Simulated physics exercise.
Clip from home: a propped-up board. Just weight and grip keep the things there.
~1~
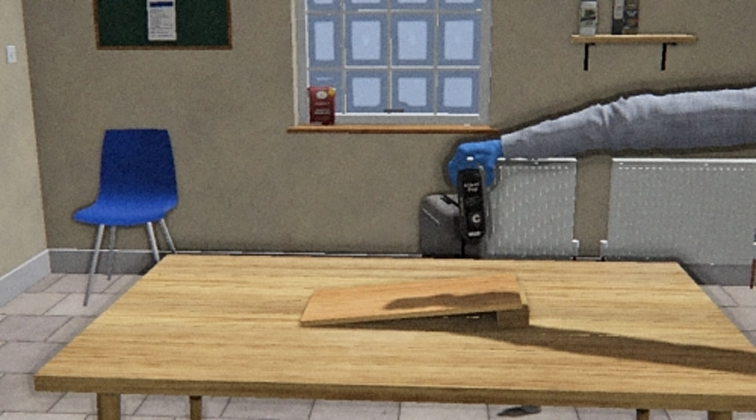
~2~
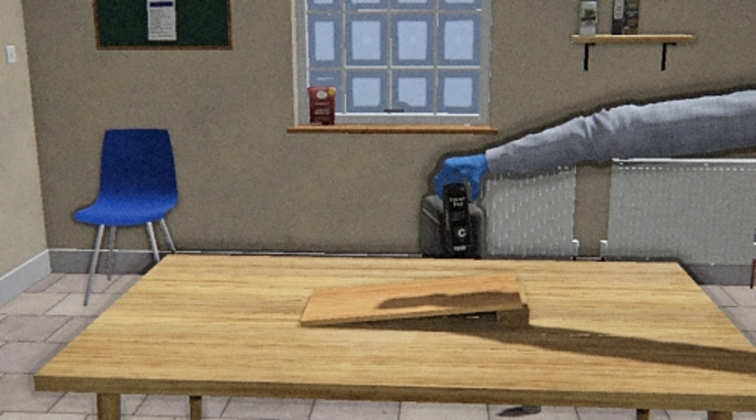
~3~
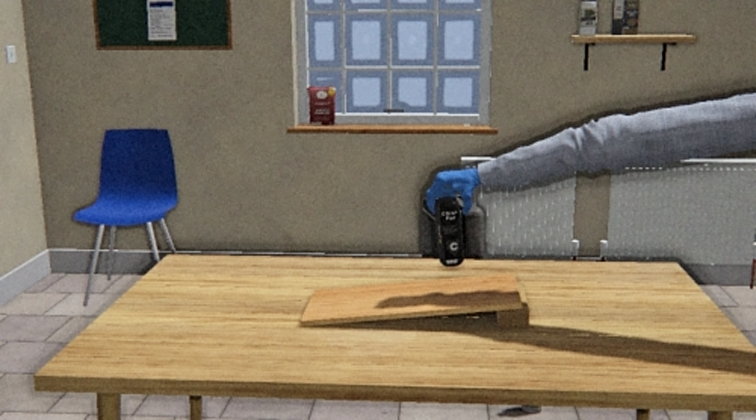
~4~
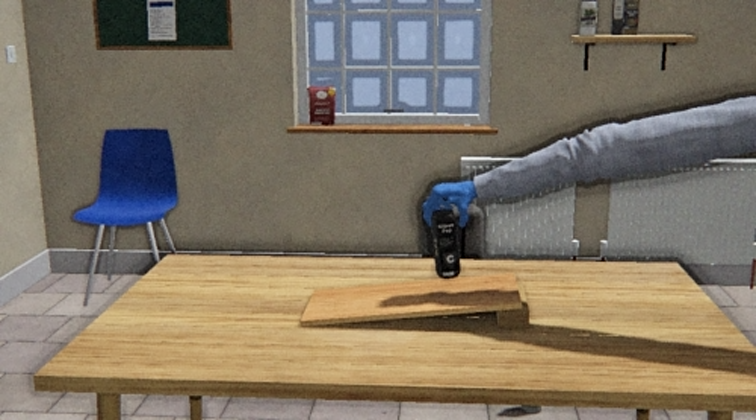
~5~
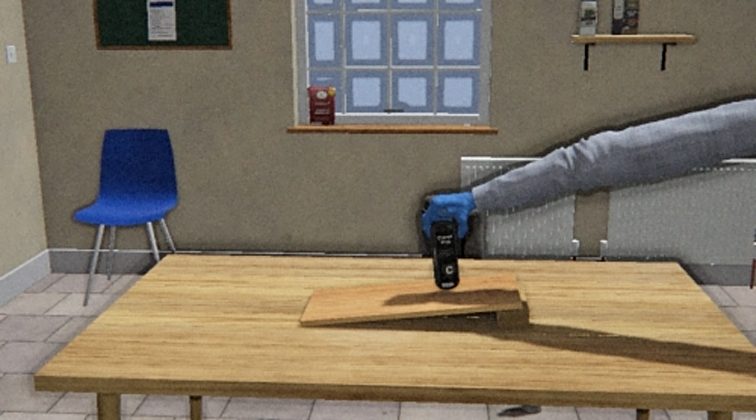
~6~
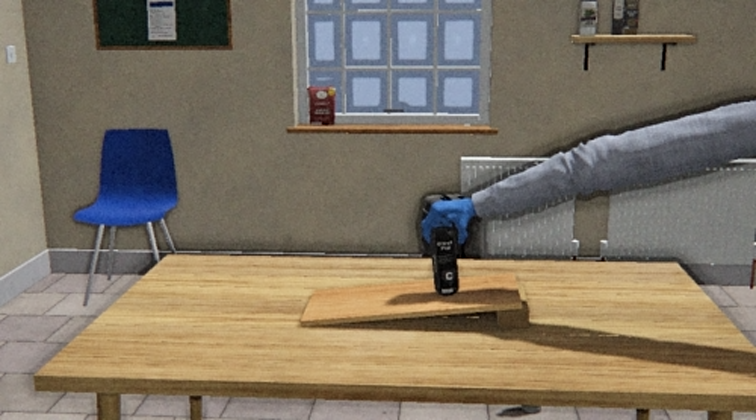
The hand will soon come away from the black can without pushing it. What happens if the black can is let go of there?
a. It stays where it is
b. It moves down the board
Answer: A.
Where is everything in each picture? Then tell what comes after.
Still above its spot; black can (471, 204), in the first frame.
Still above its spot; black can (457, 218), in the second frame.
Still above its spot; black can (449, 232), in the third frame.
Still above its spot; black can (446, 244), in the fourth frame.
Still above its spot; black can (445, 255), in the fifth frame.
In place under the hand; black can (445, 261), in the sixth frame.
Then, 0.20 s past the last view, nothing moves.
Then, 0.50 s past the last view, black can resting near (445, 261).
Finally, it is still in place. Final places as the last picture's camera would see them, black can near (445, 261). The black can keeps its place.
